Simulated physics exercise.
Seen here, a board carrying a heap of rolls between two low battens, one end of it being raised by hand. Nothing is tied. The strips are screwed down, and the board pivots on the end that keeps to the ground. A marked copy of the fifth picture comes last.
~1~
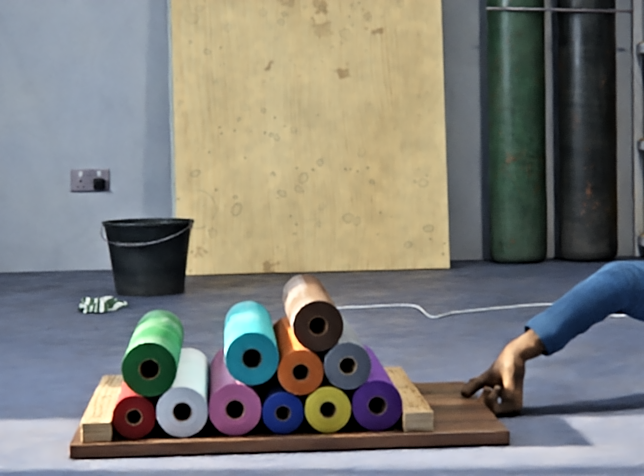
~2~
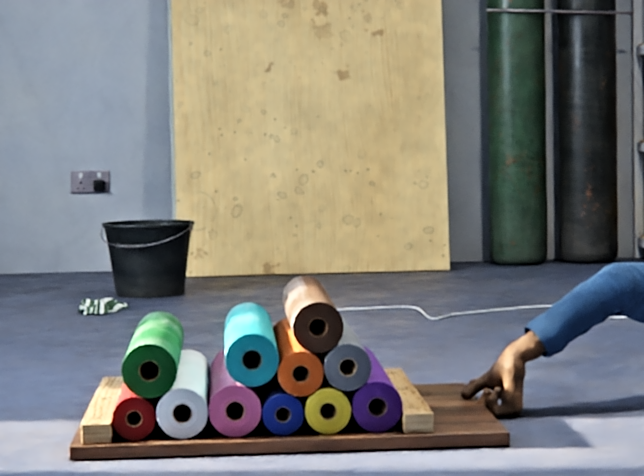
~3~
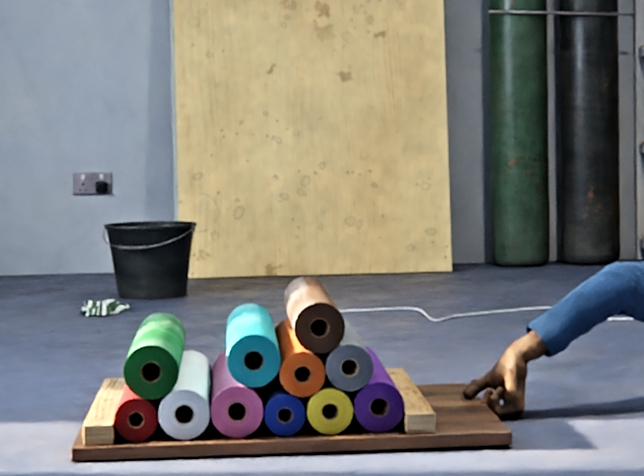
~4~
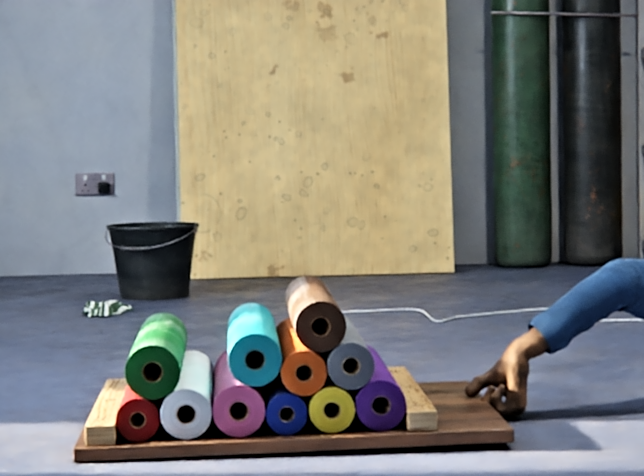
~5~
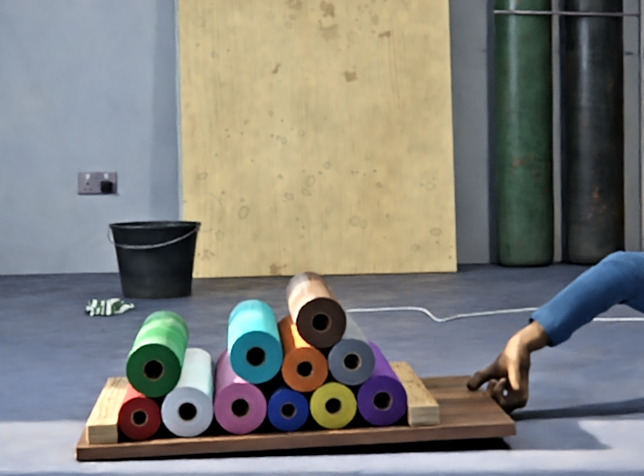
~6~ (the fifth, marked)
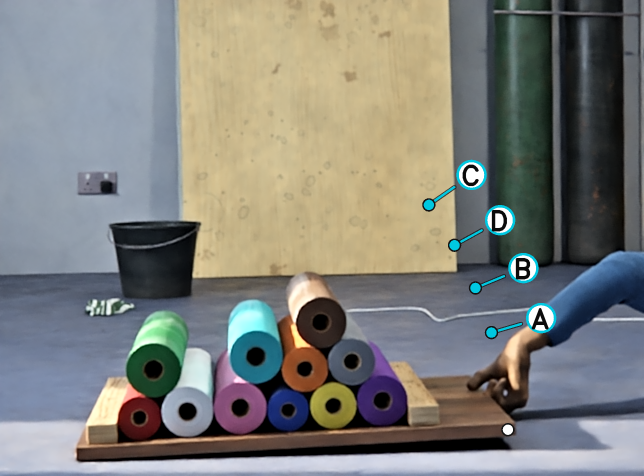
Board stacked with coloured rolls between wooden strips rising very slightly at its right end as a hand lifts it.
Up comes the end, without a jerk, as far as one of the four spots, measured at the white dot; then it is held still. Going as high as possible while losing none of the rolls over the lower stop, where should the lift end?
It can be raised to A.
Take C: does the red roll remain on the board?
Yes, with C.
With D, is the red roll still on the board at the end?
The red roll: Yes.
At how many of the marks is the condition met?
The number is one.
On the marked copy, A at (492, 333); B at (476, 288); C at (429, 205); D at (454, 245); the white dot at (508, 430).
Taking A. A third of the way, board at 12°.
Two thirds of the way, board at 15°.
When it is over, board at 15°, none over the low batten.
As for the rest, B two over the low batten (green, turquoise); C five over the low batten; D five over the low batten.
